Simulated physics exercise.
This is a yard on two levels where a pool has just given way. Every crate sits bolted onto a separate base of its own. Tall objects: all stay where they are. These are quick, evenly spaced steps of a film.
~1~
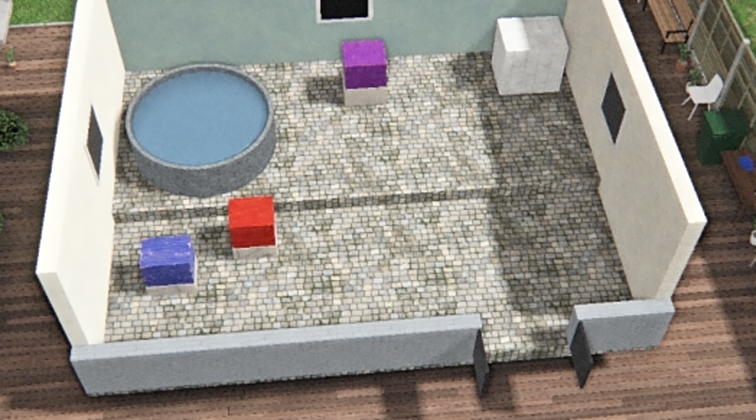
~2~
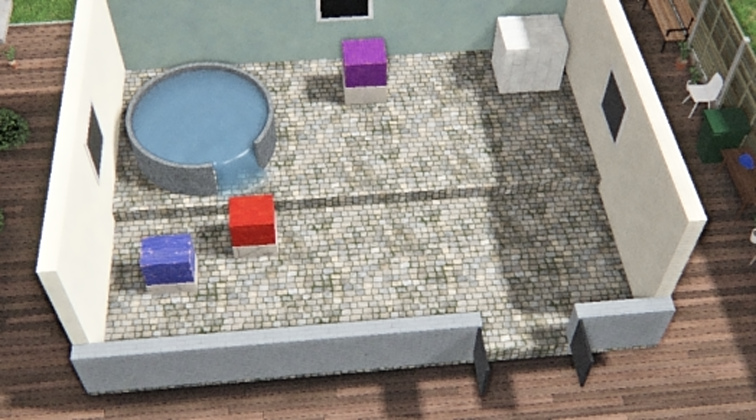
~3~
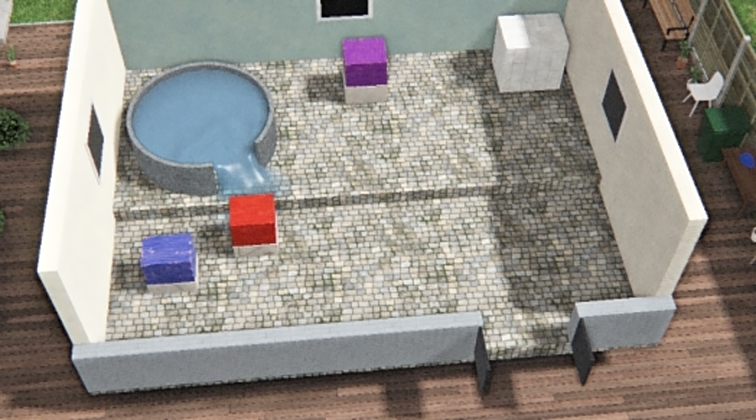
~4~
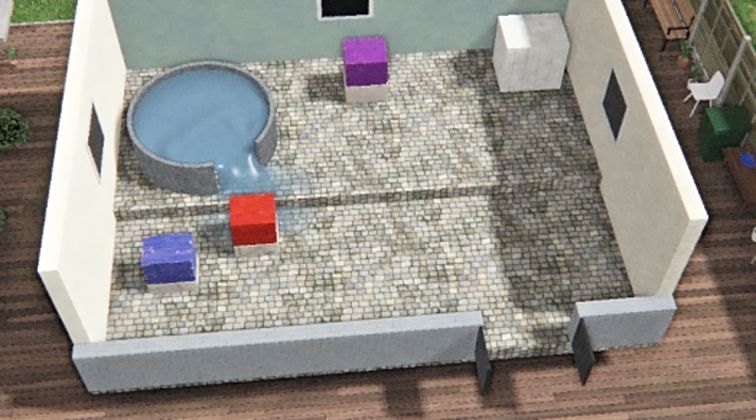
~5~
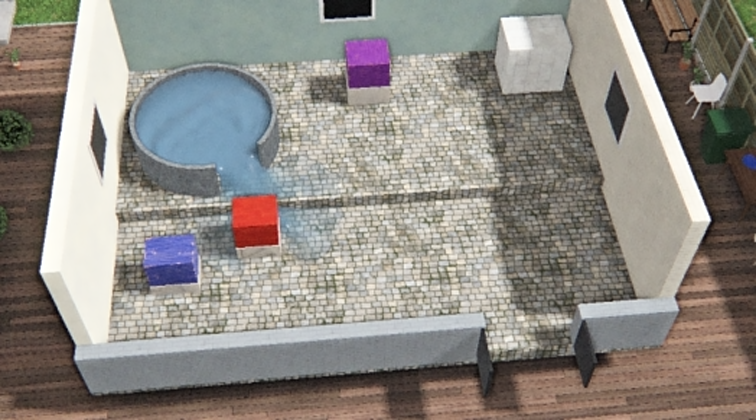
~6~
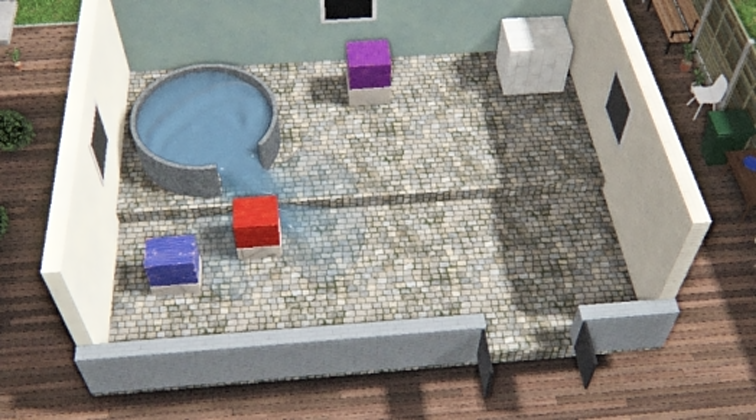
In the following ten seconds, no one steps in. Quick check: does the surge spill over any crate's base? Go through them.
Result: The purple crate will not even get damp. The red crate will be wet. The blue crate will not even get damp.
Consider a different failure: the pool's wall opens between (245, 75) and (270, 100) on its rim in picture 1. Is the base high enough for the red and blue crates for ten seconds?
Result: Red crate not reached, blue crate not reached.
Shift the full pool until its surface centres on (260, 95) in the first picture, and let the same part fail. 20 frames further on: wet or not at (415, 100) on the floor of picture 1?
At that spot: Bone-dry.
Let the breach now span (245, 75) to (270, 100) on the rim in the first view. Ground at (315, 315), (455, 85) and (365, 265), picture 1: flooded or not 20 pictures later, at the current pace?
So it's nothing at the first, liquid at the second and nothing at the third.
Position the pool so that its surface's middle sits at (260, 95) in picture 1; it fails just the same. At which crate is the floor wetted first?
My pick is the red one.
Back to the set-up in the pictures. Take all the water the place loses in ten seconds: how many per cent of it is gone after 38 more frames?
I'd estimate some 30 per cent.
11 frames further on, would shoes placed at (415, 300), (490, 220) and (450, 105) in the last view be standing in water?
Result by point, in sequence: Waterlogged, then waterlogged, then unwetted.
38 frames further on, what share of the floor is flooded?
I'd say close to 55 per cent.
A moment on, water covers 20 % of the floor; the purple crate not reached, the red crate water round its plinth, the blue crate water round its plinth.
Next, water covers 40 % of the floor; the purple crate not reached, the red crate water round its plinth, the blue crate water round its plinth.
Then, water covers 50 % of the floor; the purple crate not reached, the red crate water round its plinth, the blue crate water round its plinth.
Later, water covers 55 % of the floor; the purple crate not reached, the red crate water round its plinth, the blue crate water round its plinth.
In the end, water covers 55 % of the floor; the purple crate stayed above the water, the red crate was topped, the blue crate stayed above the water.
